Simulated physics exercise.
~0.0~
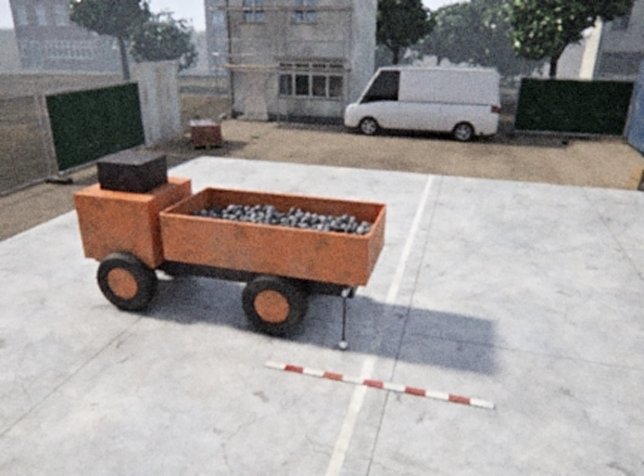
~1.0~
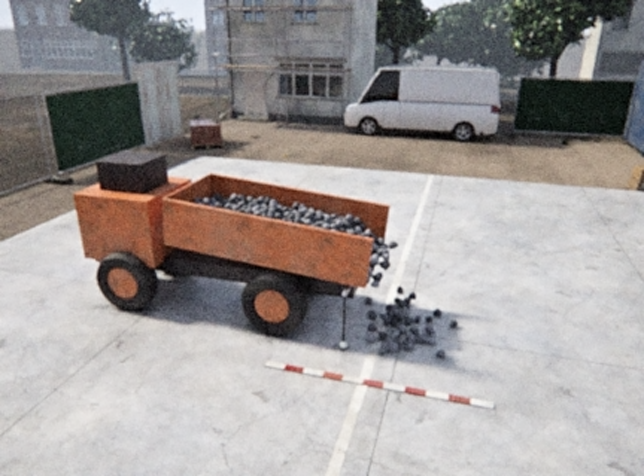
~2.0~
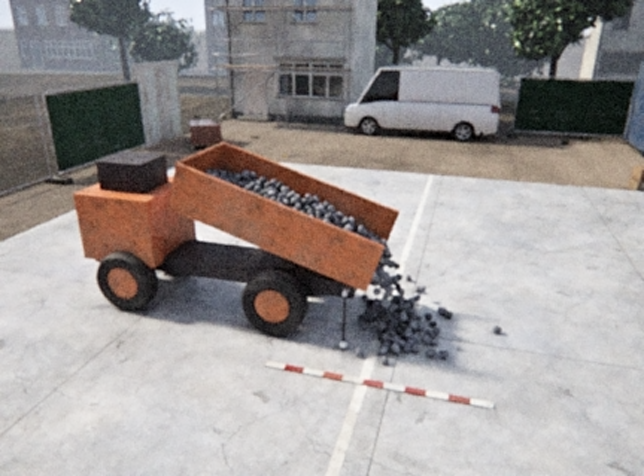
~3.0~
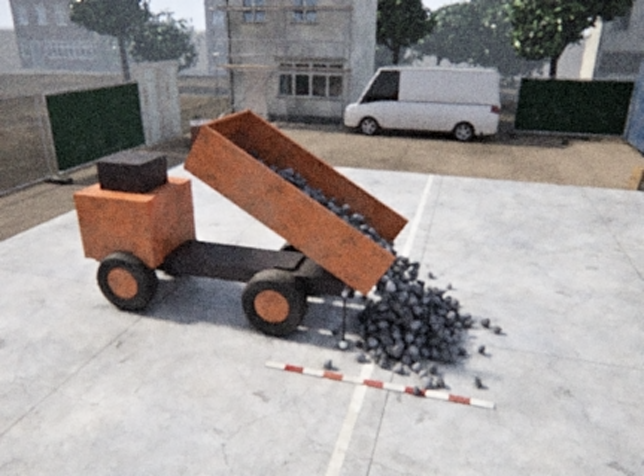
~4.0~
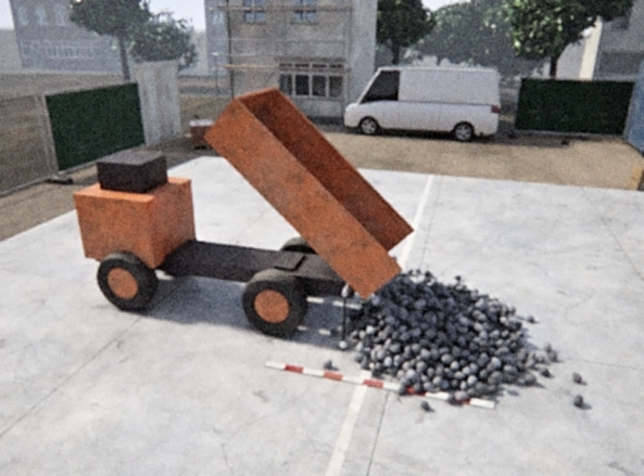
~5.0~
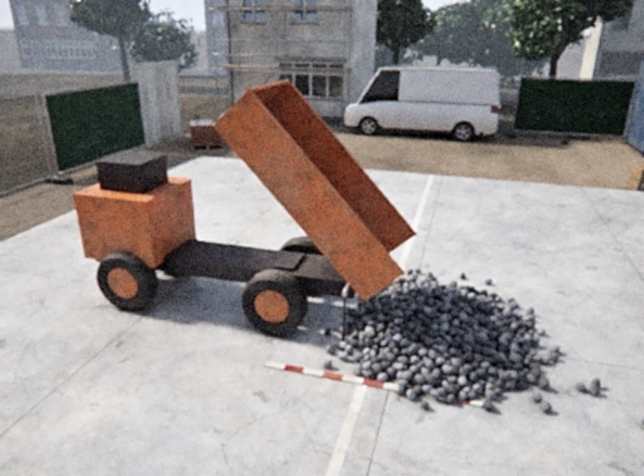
An orange tipper raises its body and pours dark stones into a heap behind it.
